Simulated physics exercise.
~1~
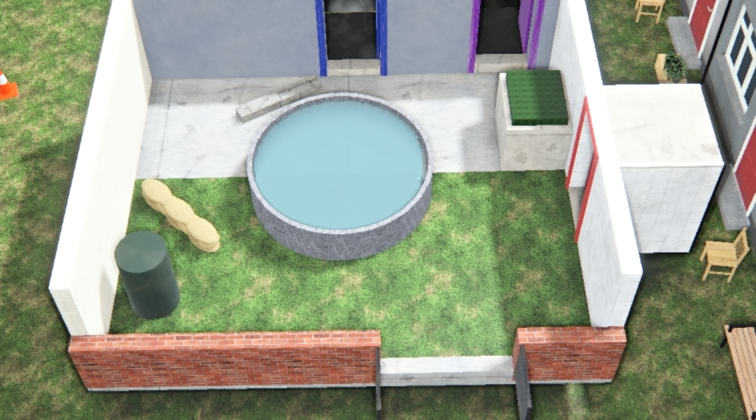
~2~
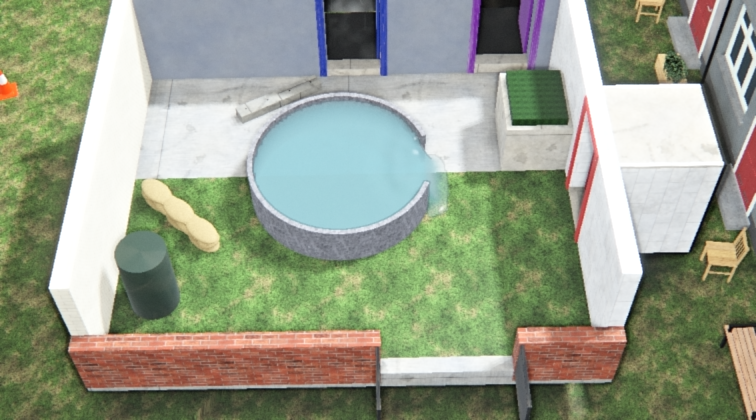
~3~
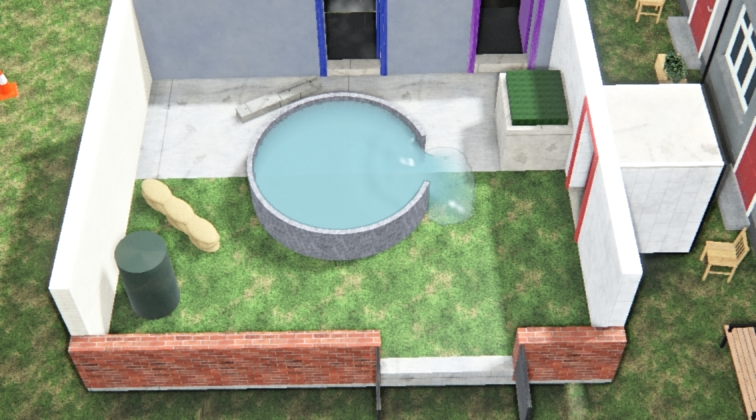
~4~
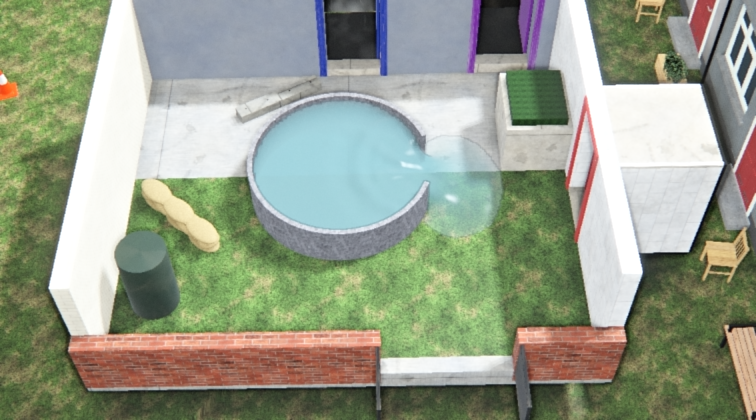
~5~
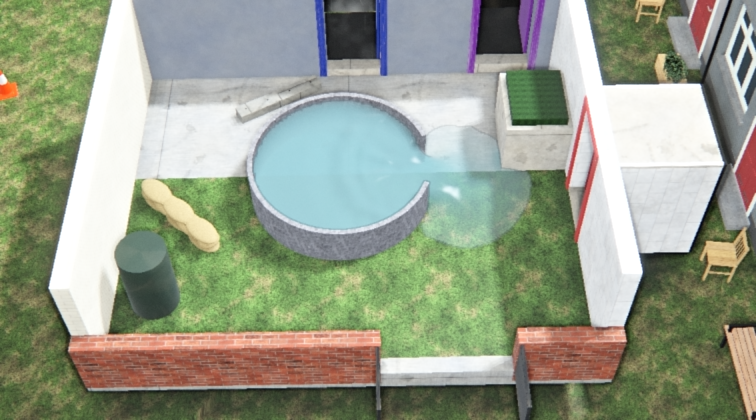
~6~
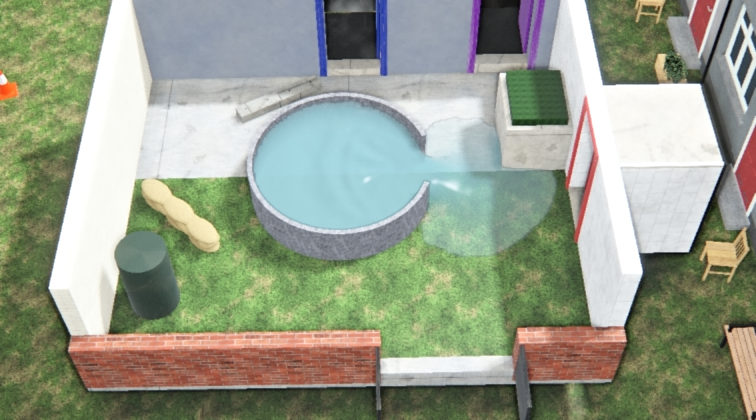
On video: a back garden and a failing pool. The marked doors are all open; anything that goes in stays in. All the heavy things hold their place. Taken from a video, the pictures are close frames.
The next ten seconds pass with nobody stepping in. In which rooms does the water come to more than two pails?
In order: Purple door: Does not exceed it, red door: Exceeds it, blue door: Does not exceed it.
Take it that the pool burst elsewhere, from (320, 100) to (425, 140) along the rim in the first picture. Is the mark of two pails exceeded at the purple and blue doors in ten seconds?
Then: The purple door lets more in, the blue door lets more in.
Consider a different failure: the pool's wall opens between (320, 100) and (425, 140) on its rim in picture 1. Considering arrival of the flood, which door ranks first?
It's the blue one that is reached before the others.
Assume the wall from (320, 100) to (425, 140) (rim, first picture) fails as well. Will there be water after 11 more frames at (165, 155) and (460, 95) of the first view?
In order - first: Not reached, second: Drenched.
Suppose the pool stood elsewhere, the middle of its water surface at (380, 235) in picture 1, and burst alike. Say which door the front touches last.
Answer: The purple door.
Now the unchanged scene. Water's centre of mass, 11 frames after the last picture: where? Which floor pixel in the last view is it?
The water's middle lies around (385, 185).
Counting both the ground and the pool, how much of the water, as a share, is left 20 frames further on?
I'd say around 92 per cent.
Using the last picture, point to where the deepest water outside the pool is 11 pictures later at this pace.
It should be deepest at about (491, 164).
A moment on, water covers 20 % of the floor; the purple door not reached, the red door under two buckets in, the blue door not reached.
Next, water covers 25 % of the floor; the purple door wet at the sill, nothing in, the red door far over two buckets in, the blue door not reached.
Then, water covers 45 % of the floor; the purple door wet at the sill, nothing in, the red door far over two buckets in, the blue door wet at the sill, nothing in.
Later, water covers 70 % of the floor; the purple door under two buckets in, the red door far over two buckets in, the blue door wet at the sill, nothing in.
In the end, water covers 90 % of the floor; the purple door under two buckets in, the red door far over two buckets in, the blue door wet at the sill, nothing in.
